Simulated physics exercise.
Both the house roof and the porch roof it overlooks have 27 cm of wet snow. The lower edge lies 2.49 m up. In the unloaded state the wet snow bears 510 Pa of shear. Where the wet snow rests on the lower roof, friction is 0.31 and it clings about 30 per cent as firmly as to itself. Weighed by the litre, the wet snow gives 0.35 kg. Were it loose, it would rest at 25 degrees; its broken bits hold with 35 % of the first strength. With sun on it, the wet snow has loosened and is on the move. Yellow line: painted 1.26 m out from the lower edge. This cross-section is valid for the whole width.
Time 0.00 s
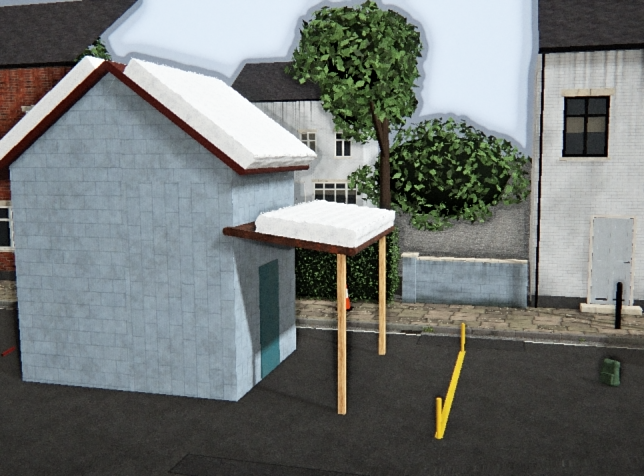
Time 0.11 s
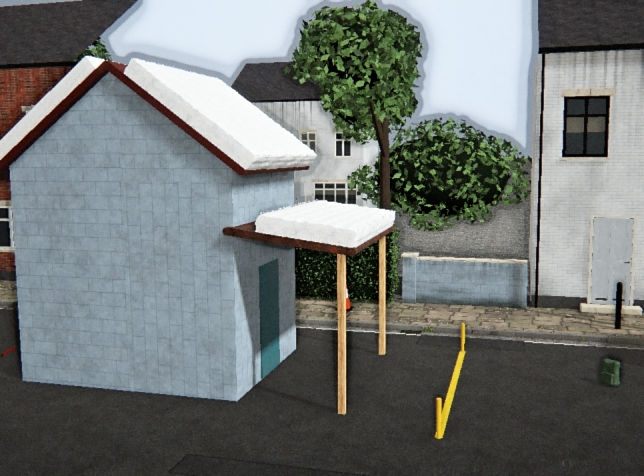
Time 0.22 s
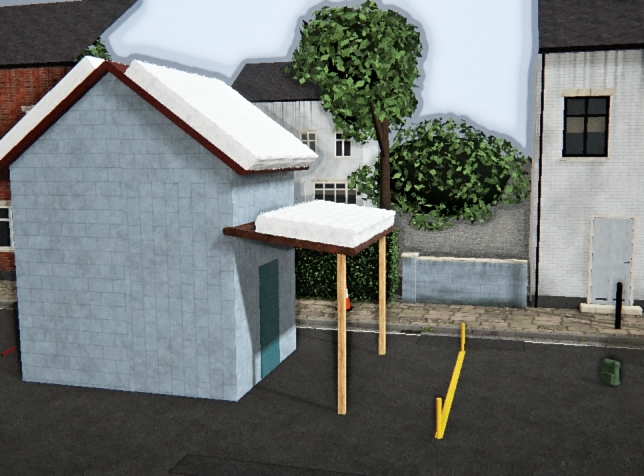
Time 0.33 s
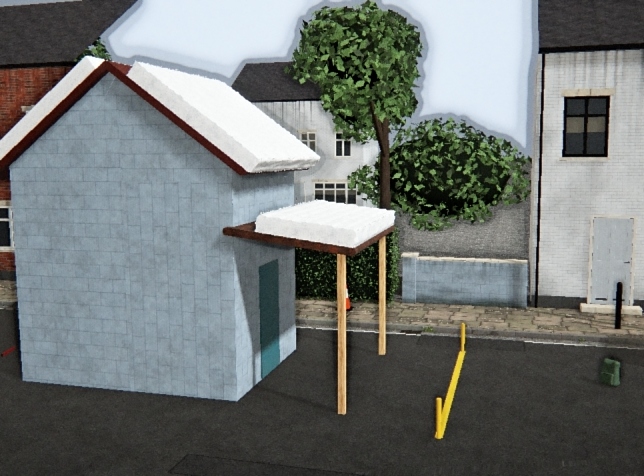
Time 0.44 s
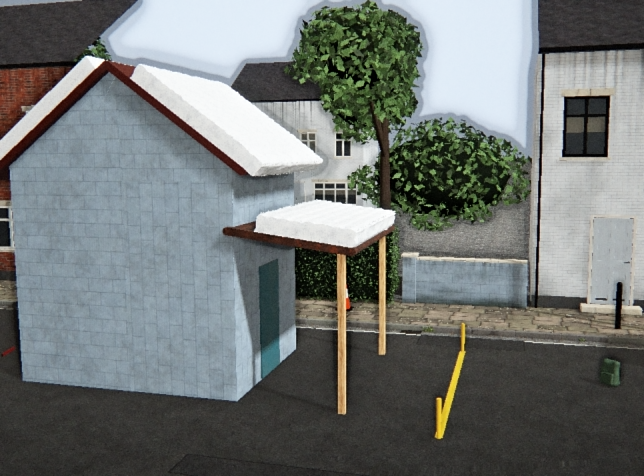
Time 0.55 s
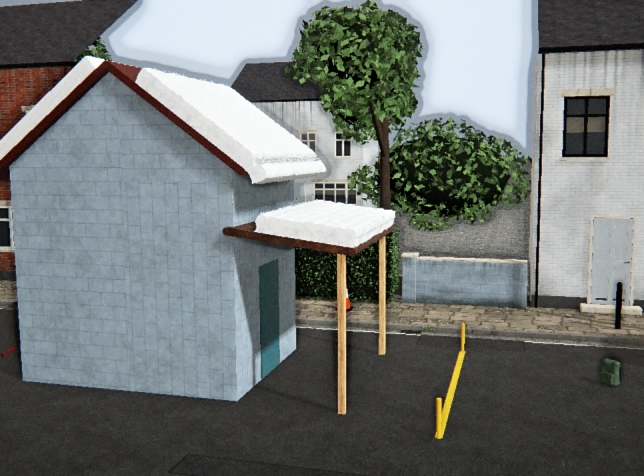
The thick white snow on the right slope of a pale blue-grey block house's dark red roof slowly slides down and pokes slightly past the lower edge, leaving a thin bare strip at the ridge. Seen from a raised, unmoving view, the house stands on dark tarmac, its snow-topped porch on wooden posts beside a teal door. A yellow line lies right, before trees and a pale building.
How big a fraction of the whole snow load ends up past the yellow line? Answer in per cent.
5 %.
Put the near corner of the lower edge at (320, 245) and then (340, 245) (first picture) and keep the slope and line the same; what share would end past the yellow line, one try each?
First about 25 per cent, second about 12 per cent.
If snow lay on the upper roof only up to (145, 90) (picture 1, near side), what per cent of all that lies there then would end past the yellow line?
Roughly 0 per cent.
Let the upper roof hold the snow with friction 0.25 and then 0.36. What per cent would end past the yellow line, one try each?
Respectively 25 percent and 20 percent.
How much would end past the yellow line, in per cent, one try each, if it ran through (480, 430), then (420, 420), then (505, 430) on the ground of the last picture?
In turn about 1 %, 10 %, 0 %.
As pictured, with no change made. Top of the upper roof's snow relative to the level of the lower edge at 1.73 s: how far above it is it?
1.3 m, roughly.
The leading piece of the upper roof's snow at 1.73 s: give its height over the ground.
Height: Approx. 2.8 m.
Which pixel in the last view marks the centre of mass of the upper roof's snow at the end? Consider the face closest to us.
The middle sits at about (324, 264).
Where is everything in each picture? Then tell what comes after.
The first picture shows front end of the wet snow at (247, 153).
The second picture shows front end of the wet snow at (247, 154), its middle shifted 9 mm.
The third picture shows front end of the wet snow at (249, 164), its middle shifted 3.6 cm, 1 % of it past the upper edge, in one piece.
The fourth picture shows front end of the wet snow at (251, 166), its middle shifted 8.3 cm, 3 % of it past the upper edge, in one piece.
The fifth picture shows front end of the wet snow at (255, 159), its middle shifted 15 cm, 6 % of it past the upper edge, in one piece.
The sixth picture shows front end of the wet snow at (261, 169), its middle shifted 24 cm, 10 % of it past the upper edge, cracking.
By 1.09 s, none is below the lower edge and 0 % is past the line.
By 1.73 s, none is below the lower edge and 0 % is past the line.
By 2.36 s, 8 % is below the lower edge and 0 % is past the line.
By 3.00 s, 30 % is below the lower edge and 5 % is past the line.
By 4.10 s, at the end, 32 % is below the lower edge and 5 % is past the line.
